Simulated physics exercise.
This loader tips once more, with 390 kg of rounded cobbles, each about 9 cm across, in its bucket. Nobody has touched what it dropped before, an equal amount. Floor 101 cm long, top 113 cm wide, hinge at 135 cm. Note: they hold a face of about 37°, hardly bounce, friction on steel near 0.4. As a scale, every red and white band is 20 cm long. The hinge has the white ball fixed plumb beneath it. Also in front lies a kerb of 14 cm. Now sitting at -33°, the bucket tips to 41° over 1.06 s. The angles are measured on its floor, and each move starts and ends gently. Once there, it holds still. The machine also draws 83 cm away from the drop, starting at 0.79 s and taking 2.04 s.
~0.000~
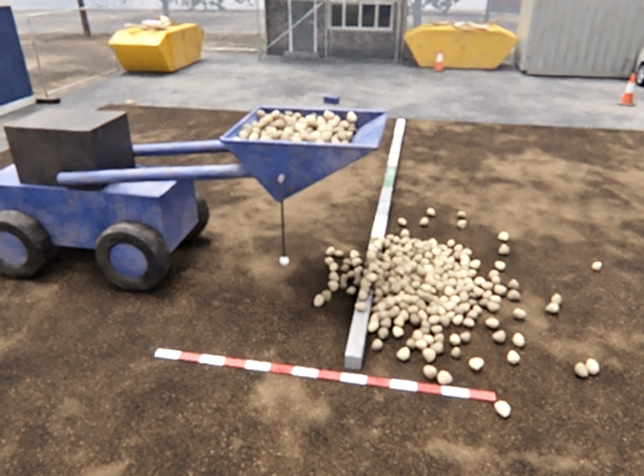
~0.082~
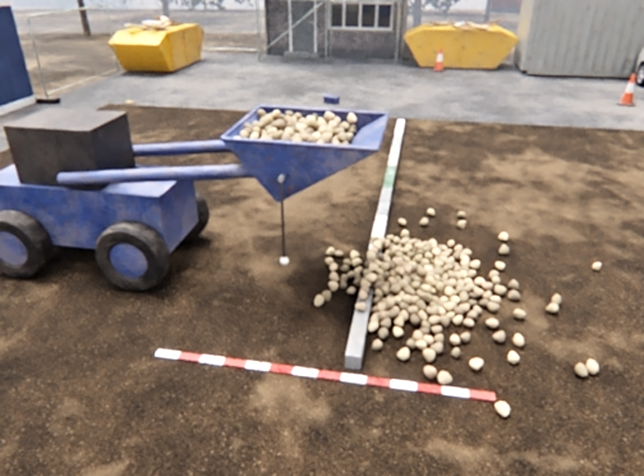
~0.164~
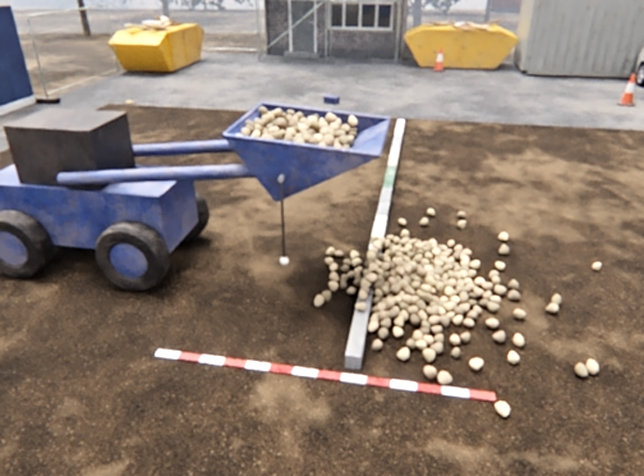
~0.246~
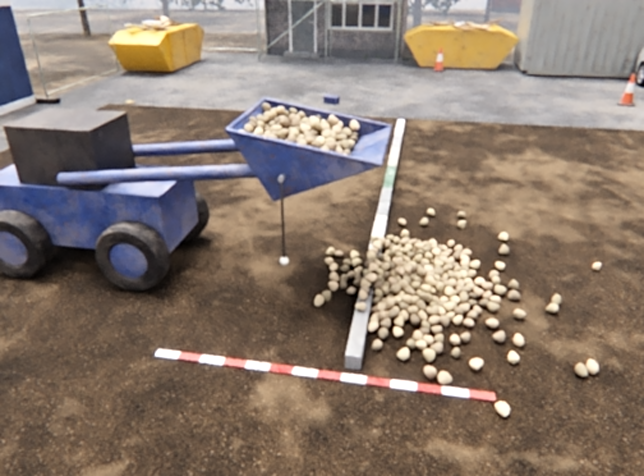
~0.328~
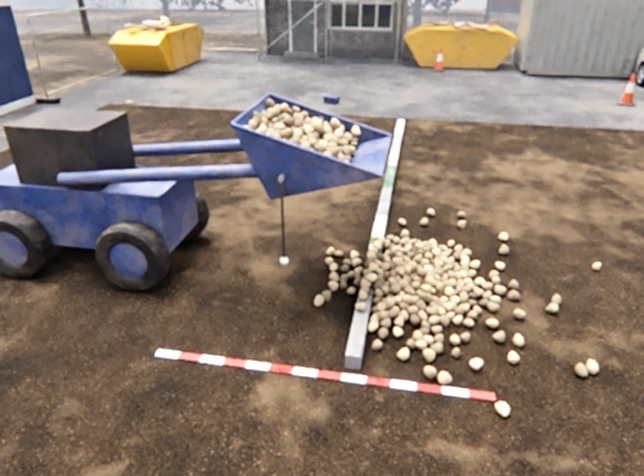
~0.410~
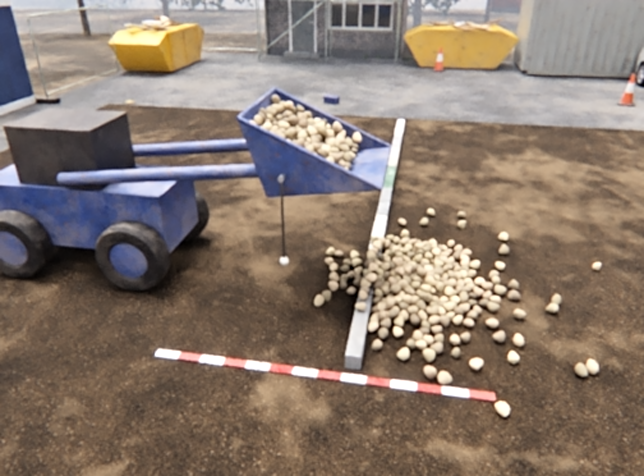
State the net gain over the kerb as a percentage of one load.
47 %.
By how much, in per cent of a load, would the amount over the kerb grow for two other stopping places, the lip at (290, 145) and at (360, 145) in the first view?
First place: Roughly 0 %; second place: Roughly 25 %.
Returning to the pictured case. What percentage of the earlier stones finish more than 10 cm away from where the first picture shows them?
Near 10 per cent, I reckon.
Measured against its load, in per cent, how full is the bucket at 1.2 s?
Some 60 percent, roughly.
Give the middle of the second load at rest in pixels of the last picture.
Their middle rests near (368, 273).
After 0.8 s the floor is at 30°; in per cent of one load, 100 in the bucket, 10 on this side of the kerb, 90 over the kerb; the foremost stones are at (565, 305).
After 1.2 s the floor is at 41°; in per cent of one load, 62 in the bucket, 44 on this side of the kerb, 94 over the kerb; the foremost stones are at (565, 305).
After 3.3 s the floor is at 41°; in per cent of one load, 0 in the bucket, 63 on this side of the kerb, 137 over the kerb; the foremost stones are at (568, 297).
After 6.1 s the floor is at 41°; in per cent of one load, 0 in the bucket, 63 on this side of the kerb, 137 over the kerb; the foremost stones are at (568, 297). Net gain over the kerb, 47.
